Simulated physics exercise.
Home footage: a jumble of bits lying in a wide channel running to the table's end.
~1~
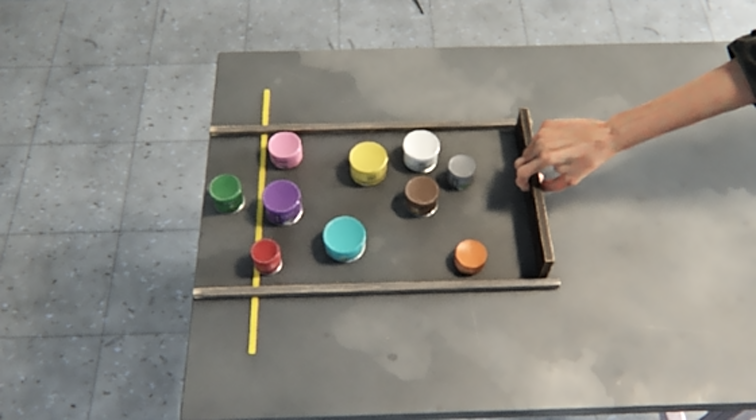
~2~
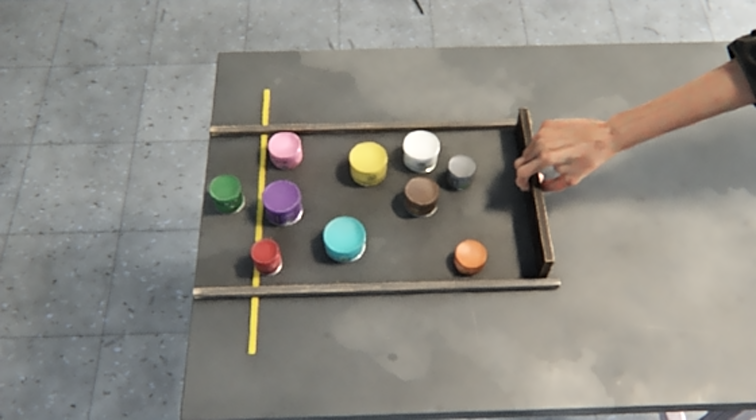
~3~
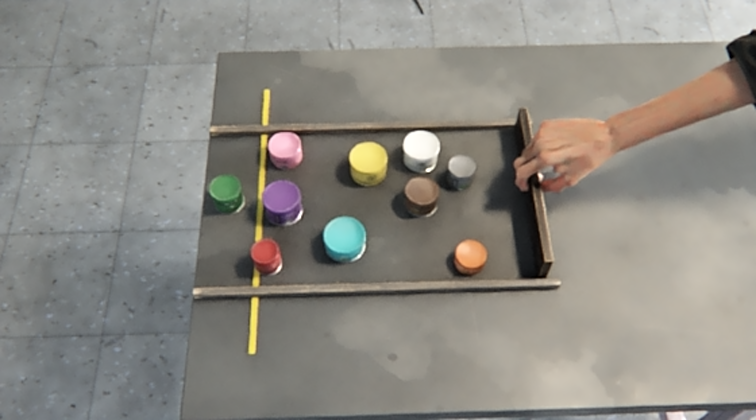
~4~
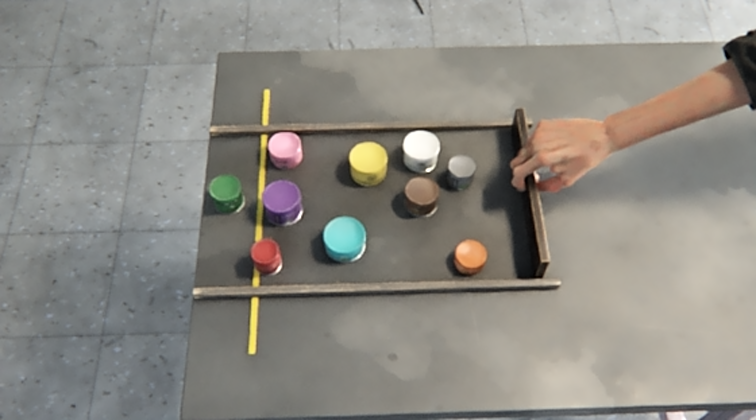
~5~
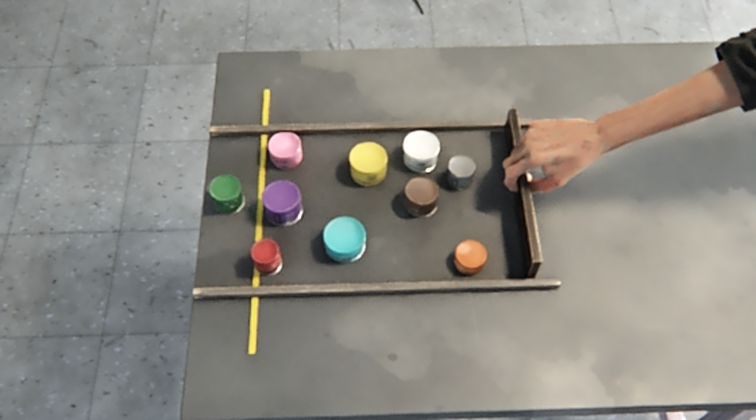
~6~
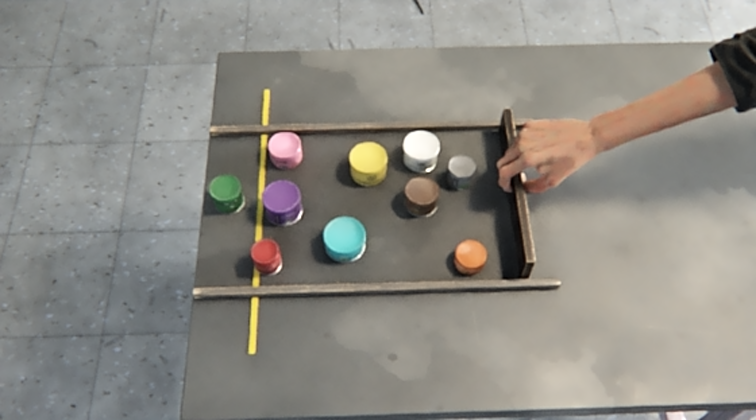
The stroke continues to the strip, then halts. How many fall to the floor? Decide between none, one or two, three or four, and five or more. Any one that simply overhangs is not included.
One or two leave.
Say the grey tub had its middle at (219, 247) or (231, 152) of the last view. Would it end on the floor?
Taking them in order, it drops away and then it drops away.
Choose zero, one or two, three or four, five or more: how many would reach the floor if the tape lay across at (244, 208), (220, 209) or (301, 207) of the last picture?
Lab note - count at each position: Either three or four; more than four; zero.
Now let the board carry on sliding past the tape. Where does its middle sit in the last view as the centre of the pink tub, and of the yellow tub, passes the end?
The pink tub puts it at (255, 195), the yellow tub at (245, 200).
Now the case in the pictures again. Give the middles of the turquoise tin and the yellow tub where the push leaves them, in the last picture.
First (237, 240), then (218, 169).
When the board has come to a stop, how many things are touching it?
All in all, 5.
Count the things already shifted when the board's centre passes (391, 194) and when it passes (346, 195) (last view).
Tally at point one: 5; at point two: 7.
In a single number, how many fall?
I count 1 in all.
Soon after, none off yet; green tin at rest near (227, 195); red tin at rest near (267, 257); purple pot at rest near (282, 203).
At rest, the number that fall off is one or two; fallen, green tin.
